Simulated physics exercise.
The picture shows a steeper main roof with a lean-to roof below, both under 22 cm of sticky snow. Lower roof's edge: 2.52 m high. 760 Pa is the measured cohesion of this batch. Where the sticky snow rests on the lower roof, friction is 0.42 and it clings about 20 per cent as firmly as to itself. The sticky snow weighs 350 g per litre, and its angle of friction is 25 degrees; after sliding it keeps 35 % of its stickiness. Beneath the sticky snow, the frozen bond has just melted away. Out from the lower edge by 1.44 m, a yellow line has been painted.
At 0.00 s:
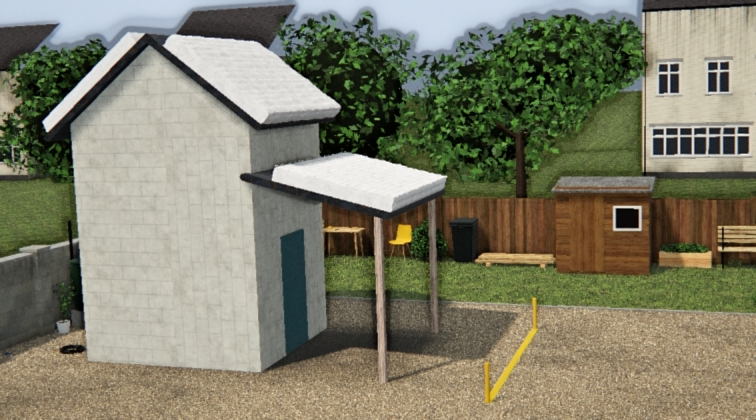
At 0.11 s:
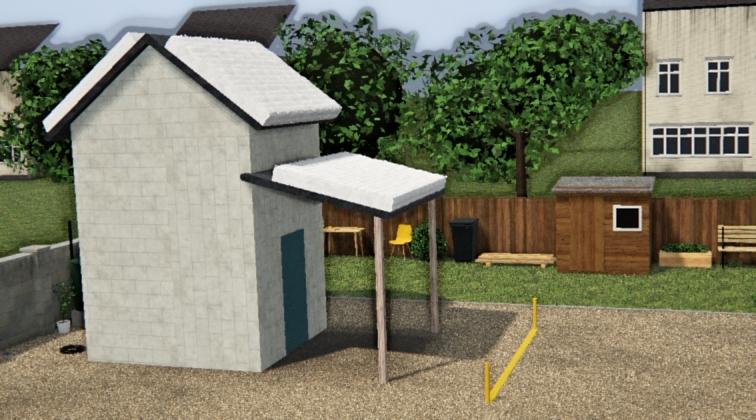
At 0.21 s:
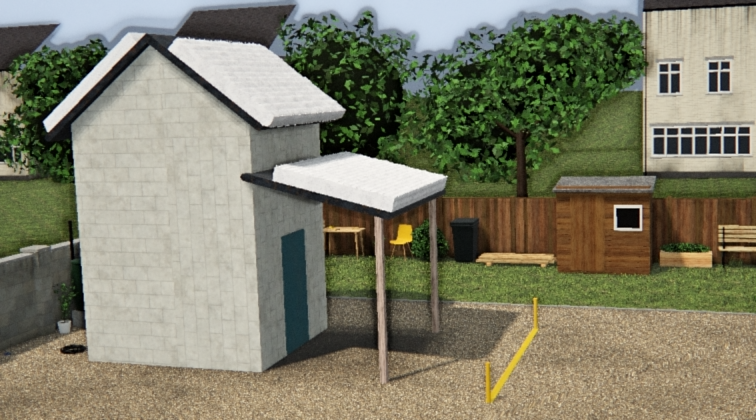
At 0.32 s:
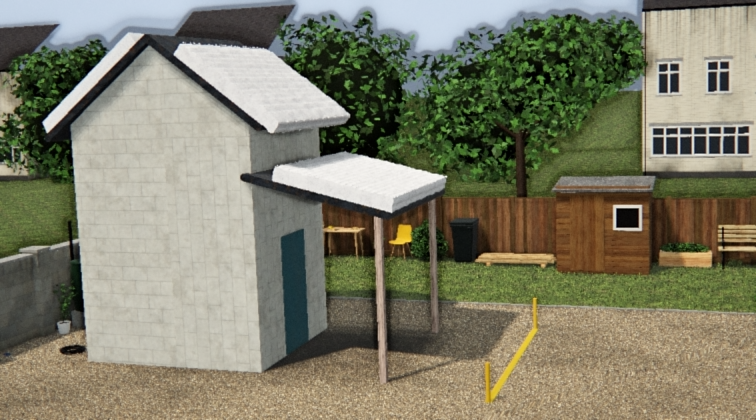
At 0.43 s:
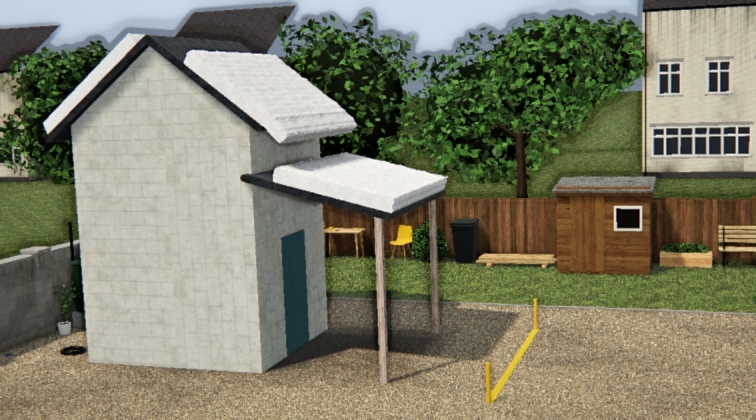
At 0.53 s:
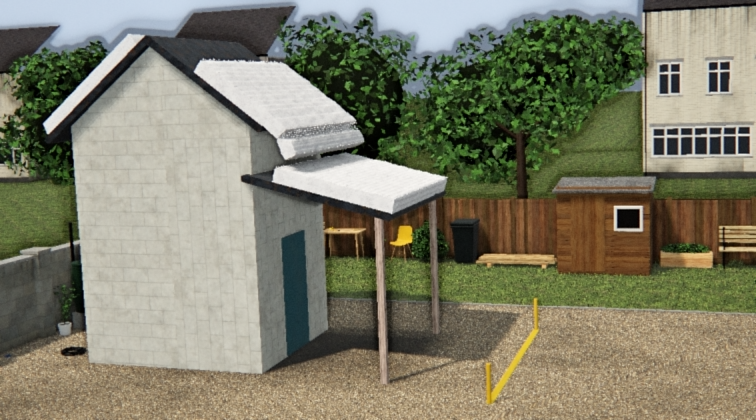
The thick white snow on the steep upper roof of a pale block building slid slowly down to the right, baring dark roof near the ridge, then cracked and sagged over the edge above the snow-covered lean-to.
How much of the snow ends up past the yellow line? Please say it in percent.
About 1 %.
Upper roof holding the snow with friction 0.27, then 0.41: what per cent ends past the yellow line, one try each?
In that order: 0 %, 0 %.
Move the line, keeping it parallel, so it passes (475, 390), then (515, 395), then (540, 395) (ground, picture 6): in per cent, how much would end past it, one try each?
In order, some 2, 0 and 0 percent would end past it.
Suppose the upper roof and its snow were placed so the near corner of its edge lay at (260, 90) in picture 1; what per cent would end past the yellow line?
Roughly 20 %.
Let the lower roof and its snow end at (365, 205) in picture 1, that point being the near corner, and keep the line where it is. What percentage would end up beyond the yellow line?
About 7 per cent.
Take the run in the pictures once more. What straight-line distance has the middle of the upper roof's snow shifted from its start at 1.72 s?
About 2.6 m.
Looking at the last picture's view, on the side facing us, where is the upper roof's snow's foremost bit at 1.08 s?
Near (369, 181).
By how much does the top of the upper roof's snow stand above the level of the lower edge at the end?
Height above lower edge: Approx. 0.8 m.
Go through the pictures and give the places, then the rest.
Front end of the sticky snow at (262, 110), in the first picture.
Front end of the sticky snow at (264, 111), its middle shifted 2.2 cm, 1 % of it past the upper edge, in one piece, in the second picture.
Front end of the sticky snow at (268, 114), its middle shifted 9.3 cm, 5 % of it past the upper edge, in one piece, in the third picture.
Front end of the sticky snow at (273, 116), its middle shifted 21 cm, 11 % of it past the upper edge, in one piece, in the fourth picture.
Front end of the sticky snow at (282, 132), its middle shifted 39 cm, 20 % of it past the upper edge, cracking, in the fifth picture.
Front end of the sticky snow at (291, 143), its middle shifted 61 cm, 31 % of it past the upper edge, cracking, in the sixth picture.
By 1.08 s, none is below the lower edge and 0 % is past the line.
By 1.72 s, 5 % is below the lower edge and 0 % is past the line.
By 2.36 s, 23 % is below the lower edge and 1 % is past the line.
By 3.00 s, 26 % is below the lower edge and 1 % is past the line.
By 3.40 s, at the end, 26 % is below the lower edge and 1 % is past the line.
